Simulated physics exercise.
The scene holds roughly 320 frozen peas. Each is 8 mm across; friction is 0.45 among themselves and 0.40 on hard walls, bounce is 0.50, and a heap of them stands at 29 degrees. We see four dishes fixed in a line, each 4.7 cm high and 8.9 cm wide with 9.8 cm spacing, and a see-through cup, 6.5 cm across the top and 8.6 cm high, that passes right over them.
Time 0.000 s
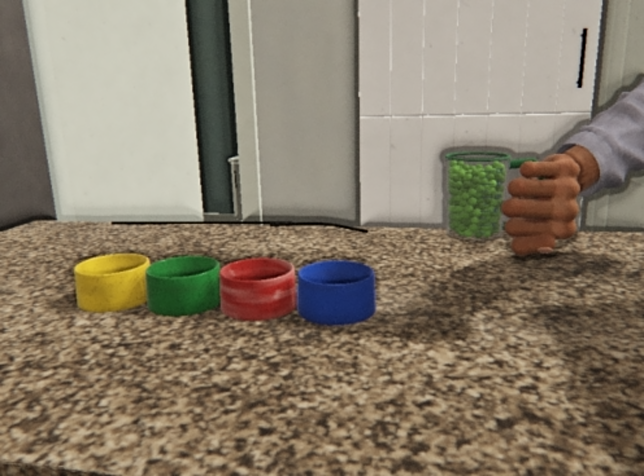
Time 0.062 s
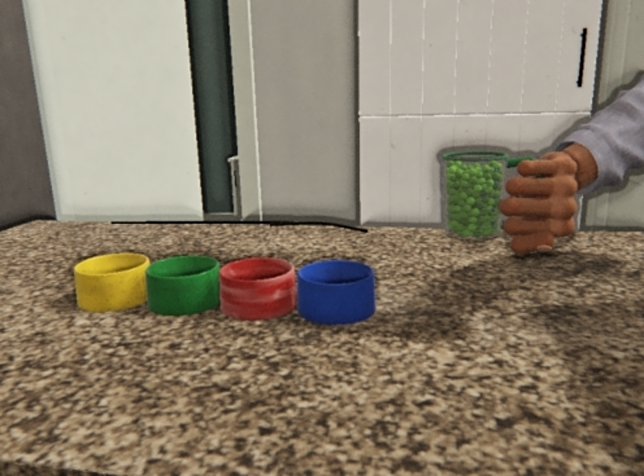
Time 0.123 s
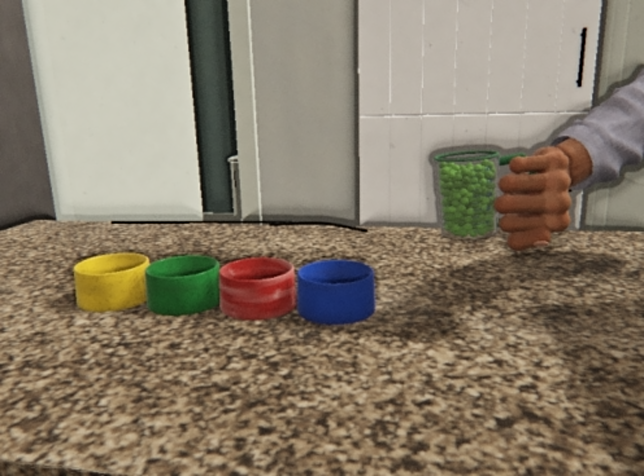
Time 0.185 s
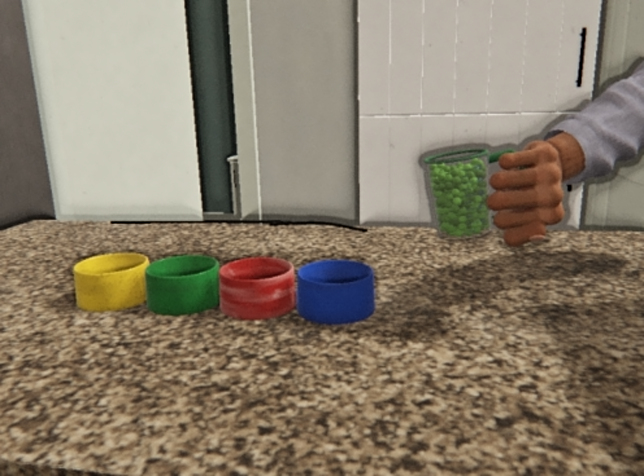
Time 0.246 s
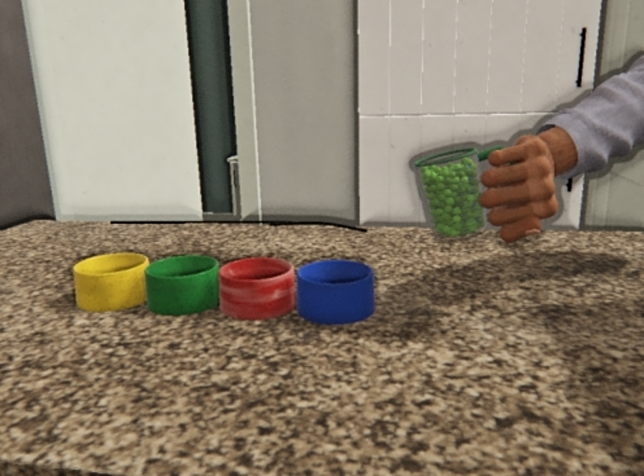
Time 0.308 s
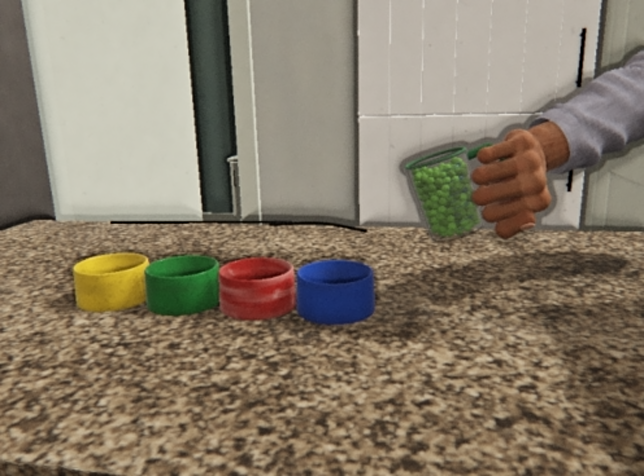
A hand holding a see-through cup of green peas stayed nearly still at first, then moved slightly left and tilted the cup toward the yellow, green, red and blue dishes on the speckled counter.
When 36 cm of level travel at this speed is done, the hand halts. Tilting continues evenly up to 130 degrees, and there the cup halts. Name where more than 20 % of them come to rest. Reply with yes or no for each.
Red dish: Yes, blue dish: No, green dish: No, yellow dish: No, counter: No.
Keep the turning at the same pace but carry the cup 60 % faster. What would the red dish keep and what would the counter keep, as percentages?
Then the red dish gets 0 and the counter 20.
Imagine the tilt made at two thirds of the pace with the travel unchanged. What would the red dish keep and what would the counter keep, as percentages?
In that case red 0; counter 10.
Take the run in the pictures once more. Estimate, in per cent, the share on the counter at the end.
Estimate: Around 5 %.
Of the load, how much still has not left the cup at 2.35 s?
About 0 per cent.
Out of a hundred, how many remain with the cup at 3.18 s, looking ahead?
Roughly 0 in a hundred.
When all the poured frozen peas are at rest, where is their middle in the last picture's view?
Around (251, 287).
Then, at 1.53 s, tilt 107 degrees; cup holds 70 %, red 25 %.
Then, at 2.35 s, tilt 130 degrees; cup holds 0 %, red 95 %.
After 3.18 s, tilt 130 degrees; cup holds 0 %, red 95 %.
In the end, at 3.5 s, red 95 %, blue 0 %, green 0 %, yellow 0 %, counter 5 %.
